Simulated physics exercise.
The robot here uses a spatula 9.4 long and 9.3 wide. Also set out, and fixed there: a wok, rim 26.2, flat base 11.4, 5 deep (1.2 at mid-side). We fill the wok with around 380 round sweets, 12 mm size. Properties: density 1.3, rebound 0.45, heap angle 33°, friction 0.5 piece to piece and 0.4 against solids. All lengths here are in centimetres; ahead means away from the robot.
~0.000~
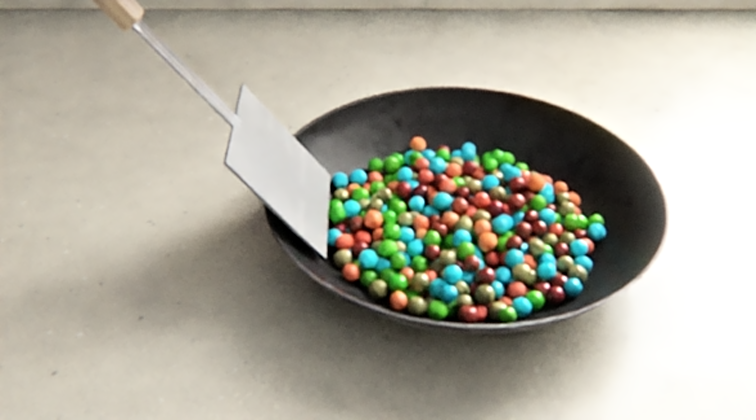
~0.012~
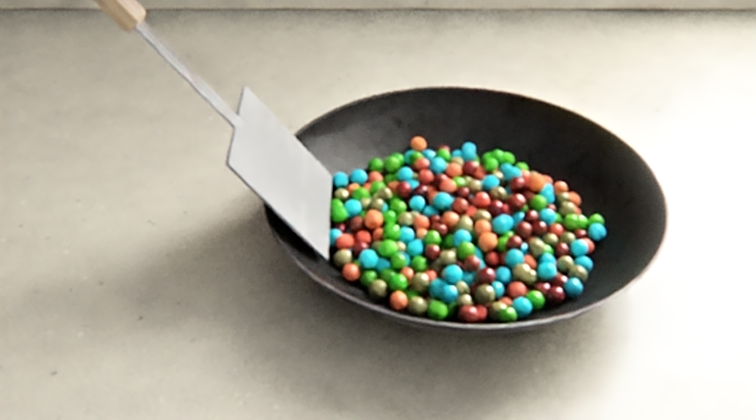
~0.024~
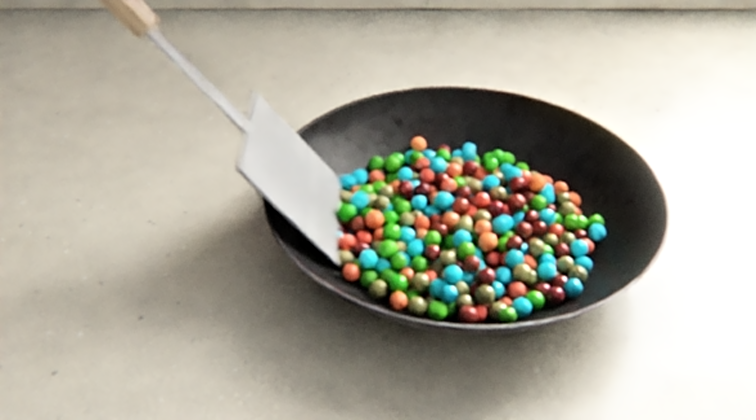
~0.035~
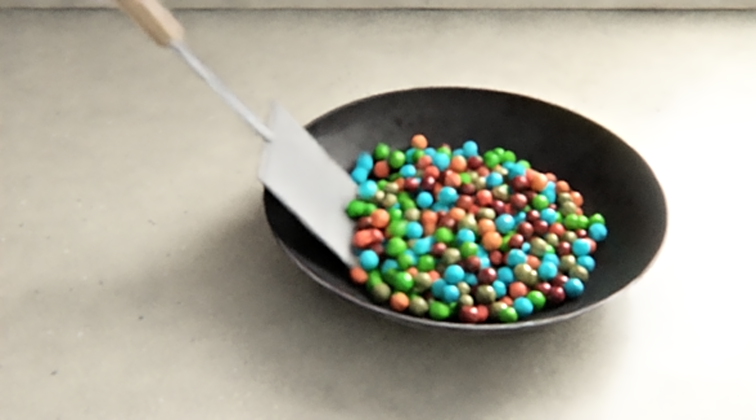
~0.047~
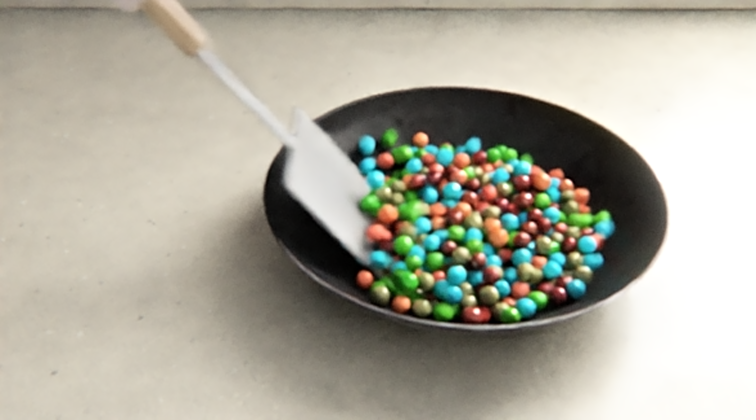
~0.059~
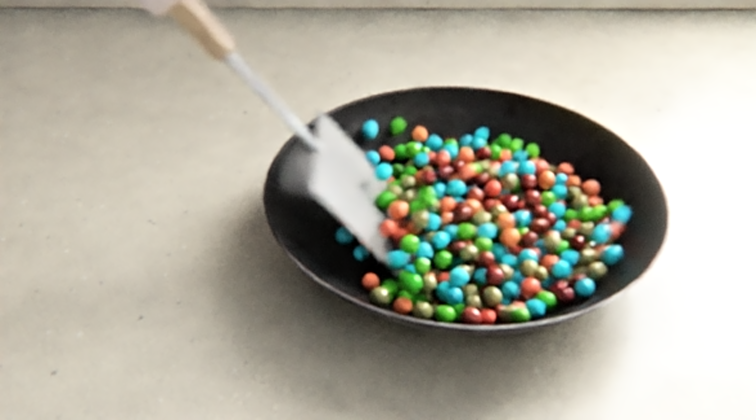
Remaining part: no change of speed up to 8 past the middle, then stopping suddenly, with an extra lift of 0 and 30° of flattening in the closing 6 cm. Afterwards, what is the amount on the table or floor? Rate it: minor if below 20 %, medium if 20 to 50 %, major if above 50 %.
Rating: Medium.
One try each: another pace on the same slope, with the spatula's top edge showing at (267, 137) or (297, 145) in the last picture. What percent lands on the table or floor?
I'd estimate some 10 and 25 in a hundred.
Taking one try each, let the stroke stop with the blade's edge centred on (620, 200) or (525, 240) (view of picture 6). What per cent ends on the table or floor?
Respectively about 60 and 10 percent end on the table or floor.
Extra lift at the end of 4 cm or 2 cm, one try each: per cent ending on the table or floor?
I'd put it near 35 in a hundred, then near 40 in a hundred.
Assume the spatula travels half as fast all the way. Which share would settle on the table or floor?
In that case, around 15 per cent would end on the table or floor.
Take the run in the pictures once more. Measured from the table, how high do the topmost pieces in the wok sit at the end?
Height at rest: Roughly 6.0 cm.
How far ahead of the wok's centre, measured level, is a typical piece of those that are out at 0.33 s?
It comes to near 18 cm ahead of the middle.
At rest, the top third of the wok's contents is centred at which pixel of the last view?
The middle lies somewhere around (593, 194).
By 0.09 s, sloping 53°, highest piece 7 above the table; 383 in the wok.
By 0.12 s, sloping 45°, highest piece 8 above the table; 378 in the wok, 5 on the blade or in flight.
By 0.33 s, sloping 23°, highest piece 9 above the table; 258 in the wok, 85 on the table or floor, 40 on the blade or in flight.
By 1.38 s, sloping 23°, highest piece 6 above the table; 256 in the wok, 127 on the table or floor.
Final count, 256 in the wok, 127 on the table or floor. That is 33 % on the table or floor.
